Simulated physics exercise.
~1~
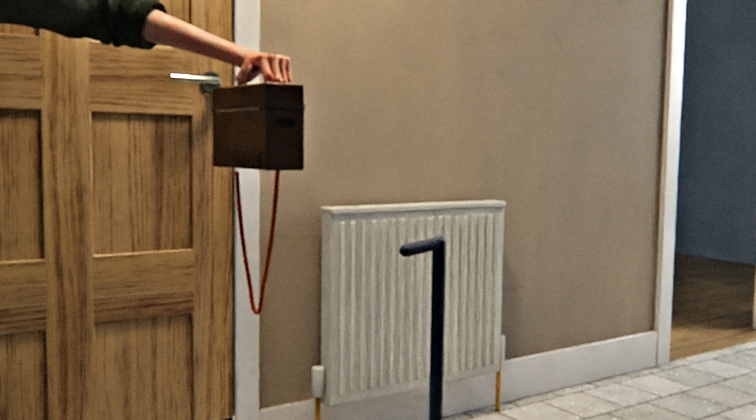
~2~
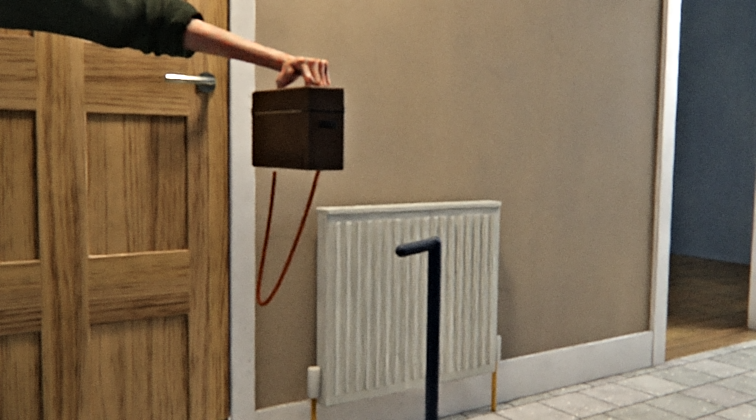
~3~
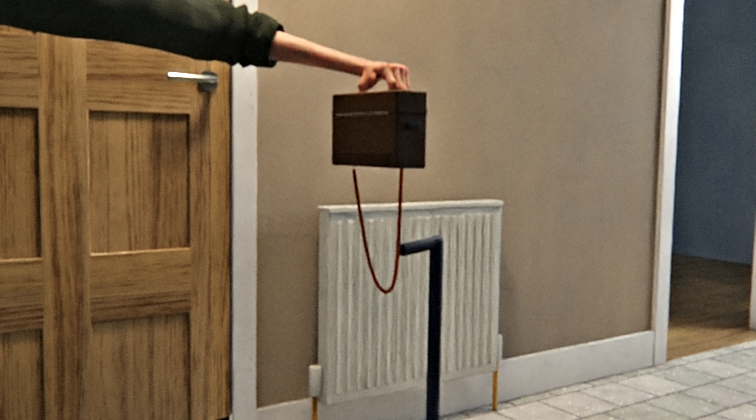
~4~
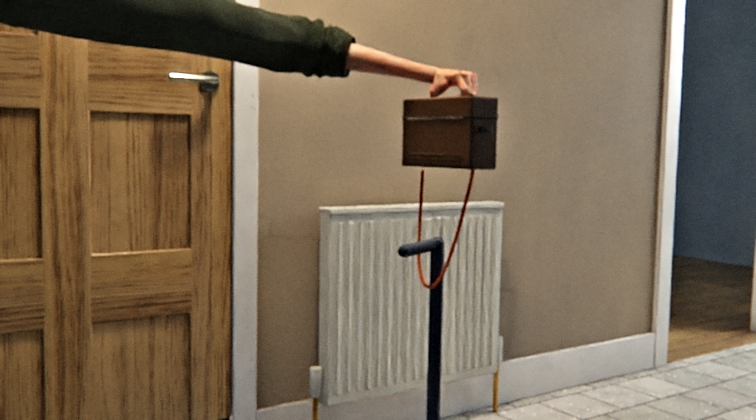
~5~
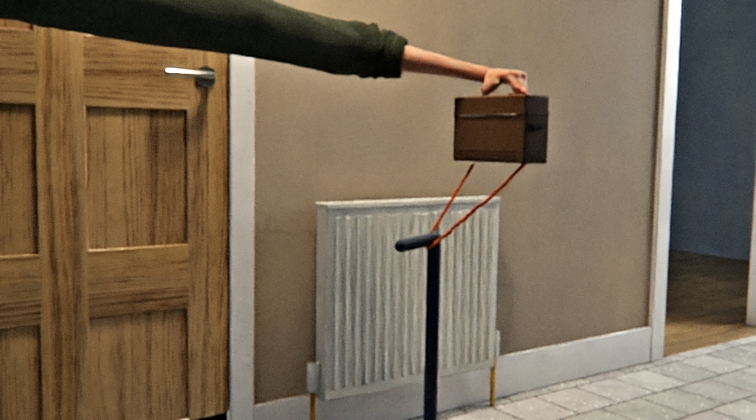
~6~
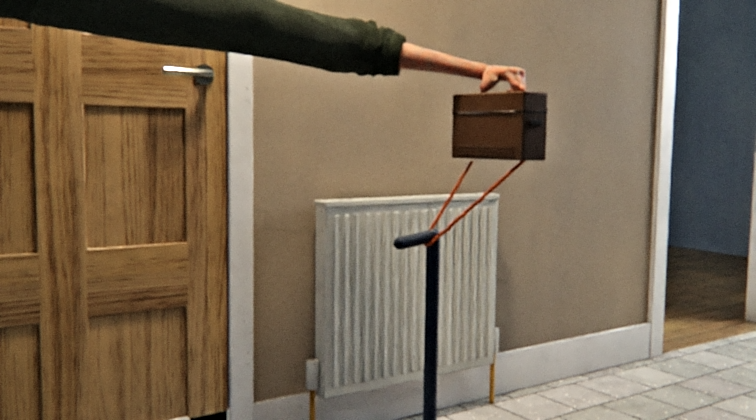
A brown case with a thin red loop dangling beneath it was carried to the right by an outstretched hand, passing above a dark post with a sideways hook, until the loop caught on the post and pulled tight, and the hand stopped.
